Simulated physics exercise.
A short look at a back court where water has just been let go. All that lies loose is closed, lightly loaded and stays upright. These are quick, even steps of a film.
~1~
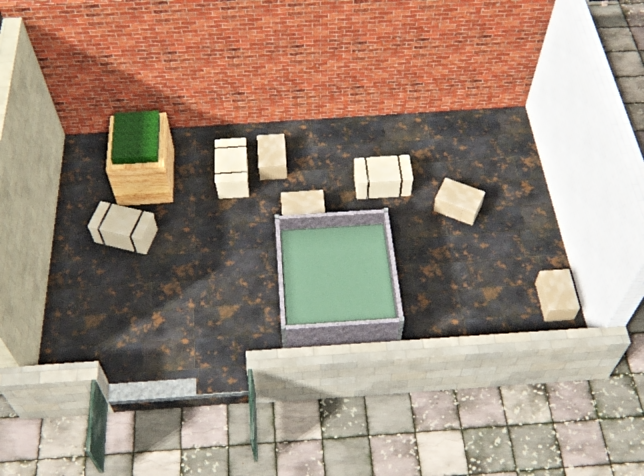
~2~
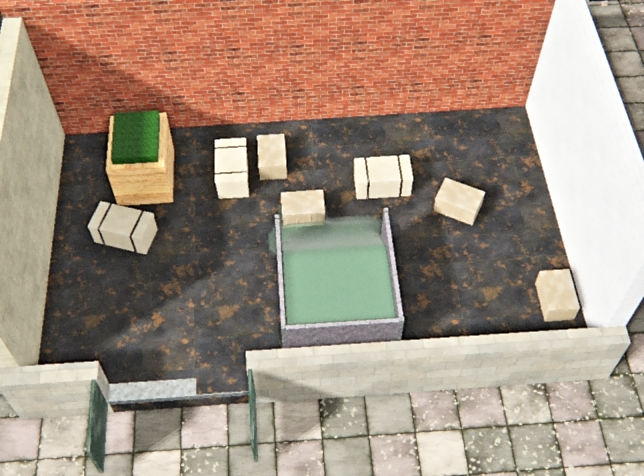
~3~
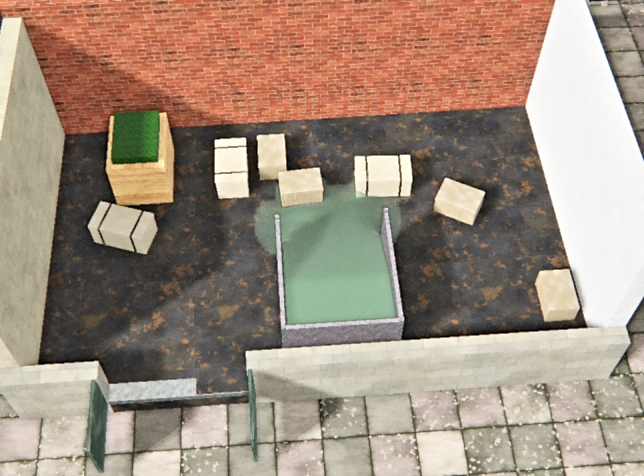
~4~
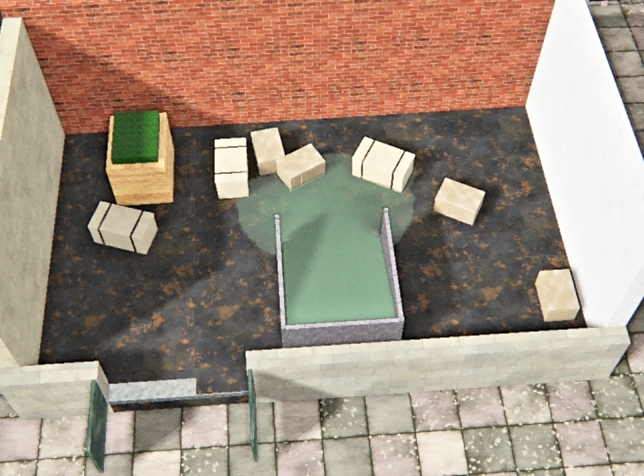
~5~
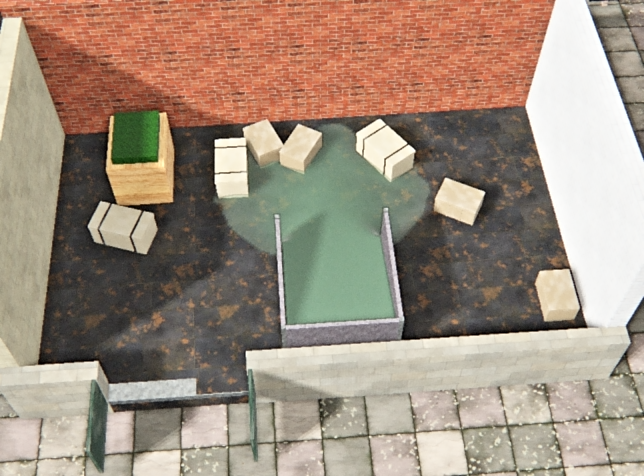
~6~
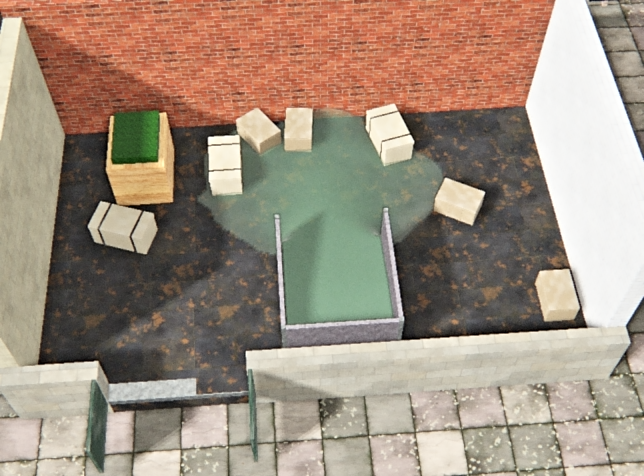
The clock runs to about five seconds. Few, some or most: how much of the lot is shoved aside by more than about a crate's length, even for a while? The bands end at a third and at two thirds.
It is two thirds or more.
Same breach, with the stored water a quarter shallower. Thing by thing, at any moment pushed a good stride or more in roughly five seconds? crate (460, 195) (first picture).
Verdict: Never so far.
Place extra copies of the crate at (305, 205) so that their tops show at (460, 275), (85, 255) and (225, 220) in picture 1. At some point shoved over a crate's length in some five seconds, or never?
In turn: Not that far, yes, shifted that much.
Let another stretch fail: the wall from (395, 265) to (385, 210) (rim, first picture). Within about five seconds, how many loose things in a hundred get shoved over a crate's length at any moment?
Near 70 in a hundred.
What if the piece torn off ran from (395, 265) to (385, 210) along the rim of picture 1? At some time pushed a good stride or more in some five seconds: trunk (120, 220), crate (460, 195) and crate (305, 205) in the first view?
In that order: Under that, that far or more, no.
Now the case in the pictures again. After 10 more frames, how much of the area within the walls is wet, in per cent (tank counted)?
About 45 per cent.
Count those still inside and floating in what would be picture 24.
I count 5.
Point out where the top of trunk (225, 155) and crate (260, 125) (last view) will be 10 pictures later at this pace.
At about (185, 133) and (212, 118).
A moment on, 4 of 7 are well off their spots; 3 afloat.
Next, 4 of 7 are well off their spots; 4 afloat.
Later, 4 of 7 are well off their spots; 5 afloat.
In the end, 7 of 7 are well off their spots, and 7 have been at some point; 6 afloat.
